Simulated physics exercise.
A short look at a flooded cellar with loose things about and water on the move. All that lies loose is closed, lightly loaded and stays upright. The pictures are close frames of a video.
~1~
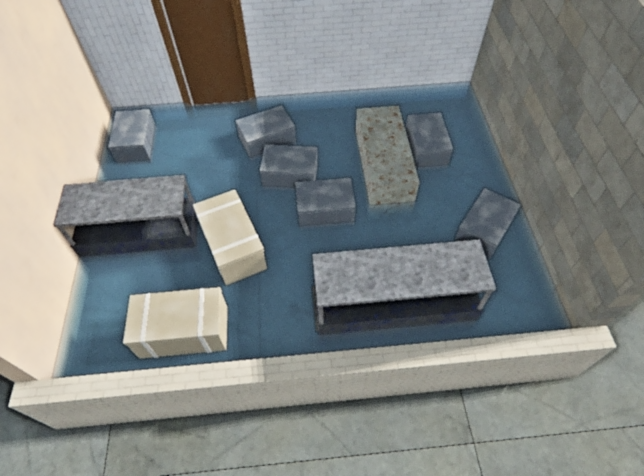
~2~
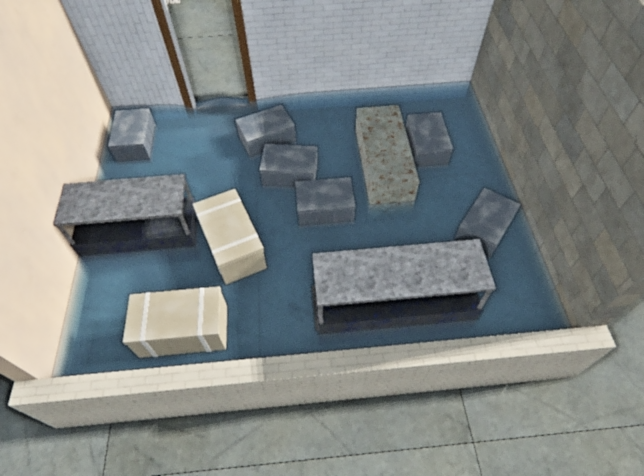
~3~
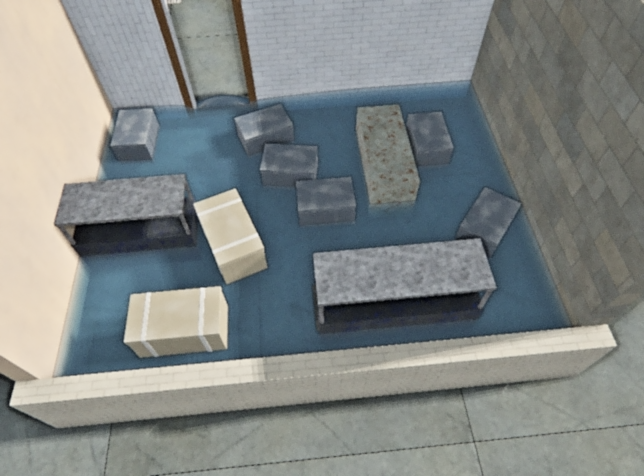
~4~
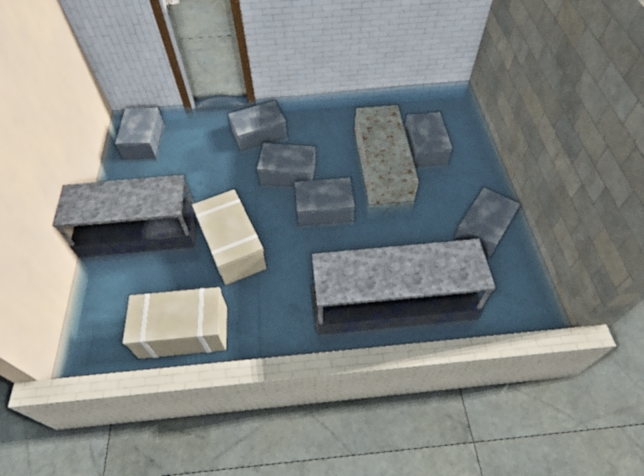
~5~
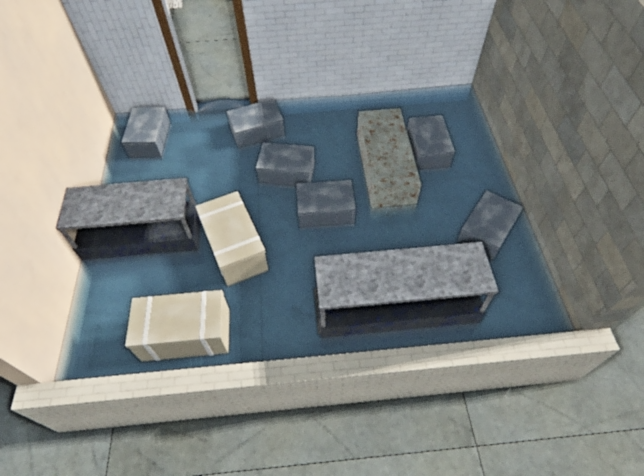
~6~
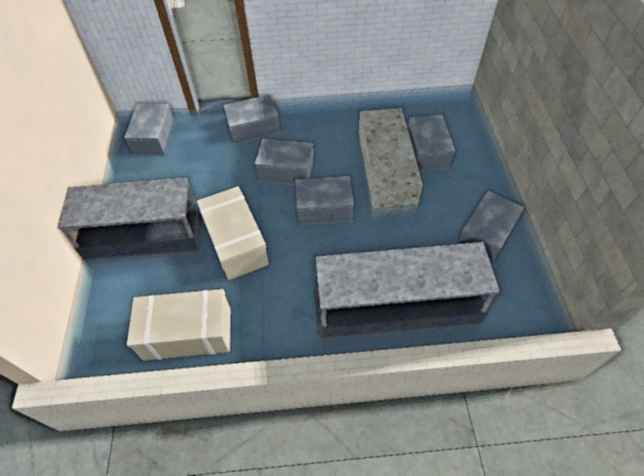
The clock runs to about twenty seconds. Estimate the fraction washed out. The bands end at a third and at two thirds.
Share: One to two thirds.
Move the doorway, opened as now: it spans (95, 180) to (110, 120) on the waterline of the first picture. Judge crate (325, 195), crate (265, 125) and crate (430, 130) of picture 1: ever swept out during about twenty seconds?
One after the other: Carried outside, gone, inside.
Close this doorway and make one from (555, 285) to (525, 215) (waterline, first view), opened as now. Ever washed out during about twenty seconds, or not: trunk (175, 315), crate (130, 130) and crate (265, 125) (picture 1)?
In turn: Kept in, still in, no.
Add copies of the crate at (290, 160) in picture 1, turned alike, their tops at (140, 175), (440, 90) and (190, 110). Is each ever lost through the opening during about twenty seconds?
One after the other: Stays, left behind, washed out.
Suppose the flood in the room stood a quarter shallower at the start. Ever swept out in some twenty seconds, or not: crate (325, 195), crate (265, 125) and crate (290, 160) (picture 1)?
In turn: Out, gone, through.
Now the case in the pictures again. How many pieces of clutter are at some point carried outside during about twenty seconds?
The number is 4.
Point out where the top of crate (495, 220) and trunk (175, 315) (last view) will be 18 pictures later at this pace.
At about (463, 214) and (202, 294).
A moment on, 1 of 8 are out; 7 afloat.
Next, 3 of 8 are out; 5 afloat.
Later, 4 of 8 are out; 4 afloat.
In the end, 4 of 8 are out; 4 afloat.
